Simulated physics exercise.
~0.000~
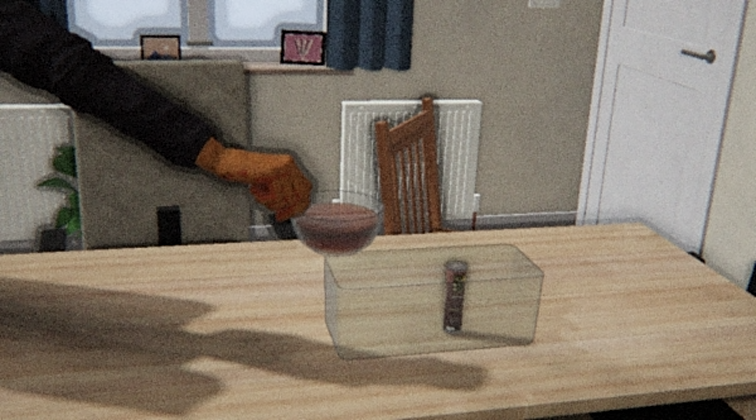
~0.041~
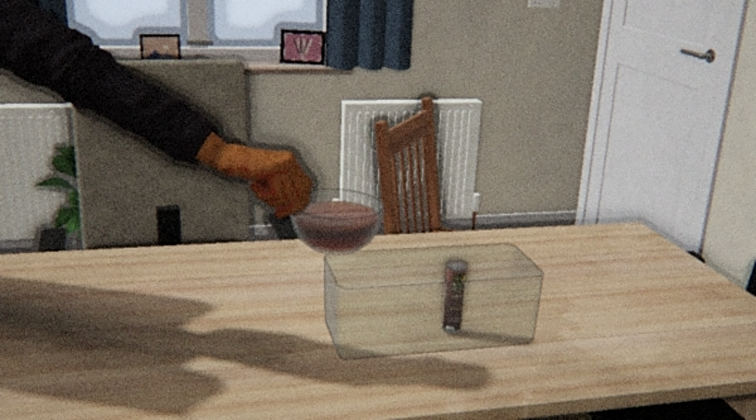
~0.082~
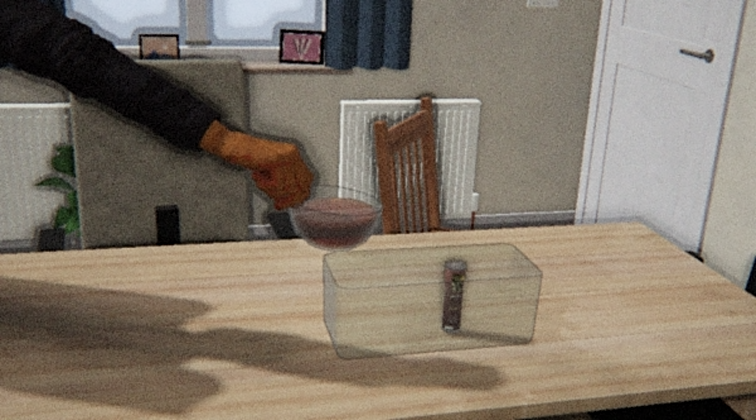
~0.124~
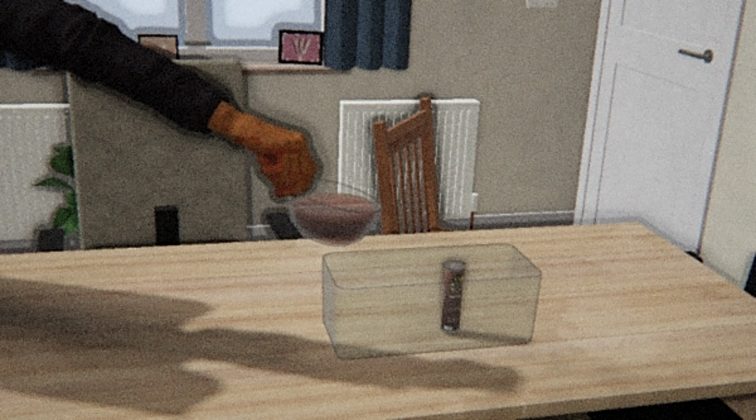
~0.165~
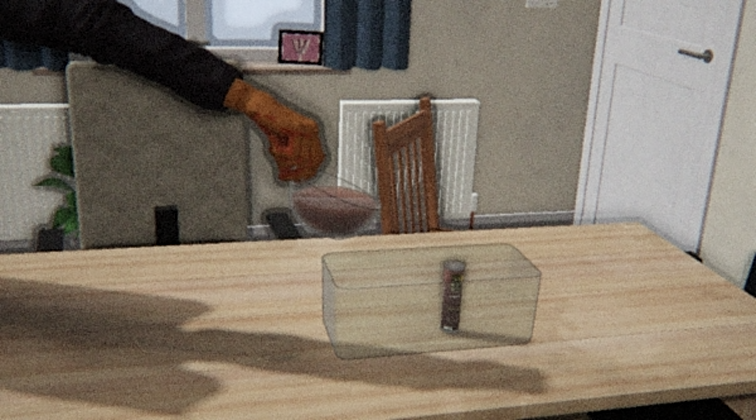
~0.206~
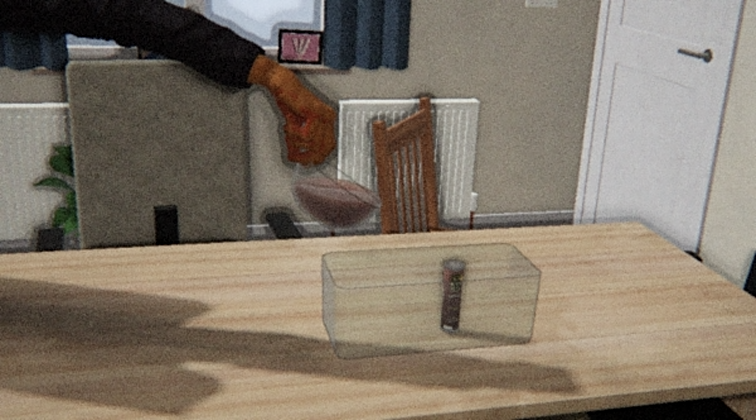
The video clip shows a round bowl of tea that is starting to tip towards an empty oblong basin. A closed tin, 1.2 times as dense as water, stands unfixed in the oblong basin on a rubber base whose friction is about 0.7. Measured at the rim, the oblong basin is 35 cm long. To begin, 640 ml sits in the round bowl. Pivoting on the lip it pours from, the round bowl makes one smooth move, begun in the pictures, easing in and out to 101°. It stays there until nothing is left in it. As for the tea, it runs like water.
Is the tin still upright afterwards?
It will go down.
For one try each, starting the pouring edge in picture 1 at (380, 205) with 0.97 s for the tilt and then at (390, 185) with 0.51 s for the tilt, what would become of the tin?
In the first try it remains standing; in the second it remains standing.
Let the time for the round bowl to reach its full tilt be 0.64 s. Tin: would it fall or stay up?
So the tin will tip over.
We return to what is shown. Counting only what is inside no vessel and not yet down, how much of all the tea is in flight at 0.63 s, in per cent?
I'd put it at about 12 per cent of the liquid.
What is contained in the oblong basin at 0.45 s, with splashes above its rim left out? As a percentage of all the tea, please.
8 %, give or take.
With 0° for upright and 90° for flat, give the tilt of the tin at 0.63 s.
The lean is some 10° away from upright.
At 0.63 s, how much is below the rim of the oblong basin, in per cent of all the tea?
88 %, more or less.
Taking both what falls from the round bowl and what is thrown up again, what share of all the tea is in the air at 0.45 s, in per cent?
60 %.
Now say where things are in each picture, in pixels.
It leans 0°; its right rim is at (382, 204); the tea meets the walls at (293, 217) and (378, 213); the oblong basin's rim runs from (331, 272) to (529, 260); the tin's top is at (457, 269), in the first frame.
It leans 2°; its right rim is at (382, 204); the tea meets the walls at (293, 215) and (378, 211), in the second frame.
It leans 6°; its right rim is at (381, 204); the tea meets the walls at (292, 212) and (377, 208), in the third frame.
It leans 14°; its right rim is at (380, 204); the tea meets the walls at (291, 206) and (377, 203), in the fourth frame.
It leans 23°; its right rim is at (379, 204); the tea meets the walls at (291, 197) and (378, 198), in the fifth frame.
It leans 34°; its right rim is at (378, 204); the tea meets the walls at (293, 184) and (374, 195); 2 per cent is over the edge, in the sixth frame.
Then, 0.45 s in, the tilt is 97° and 33 per cent is still to pour; the tin stands where it began.
Then, 0.63 s in, the tilt is 101° and 0 per cent is still to pour; the tin leans 12°.
Then, 0.82 s in, the tilt is 101° and 0 per cent is still to pour; the tin lies on its side.
Then, 1.02 s in, the tilt is 101° and 0 per cent is still to pour; the tin lies on its side.
Finally, the tin lies on its side.
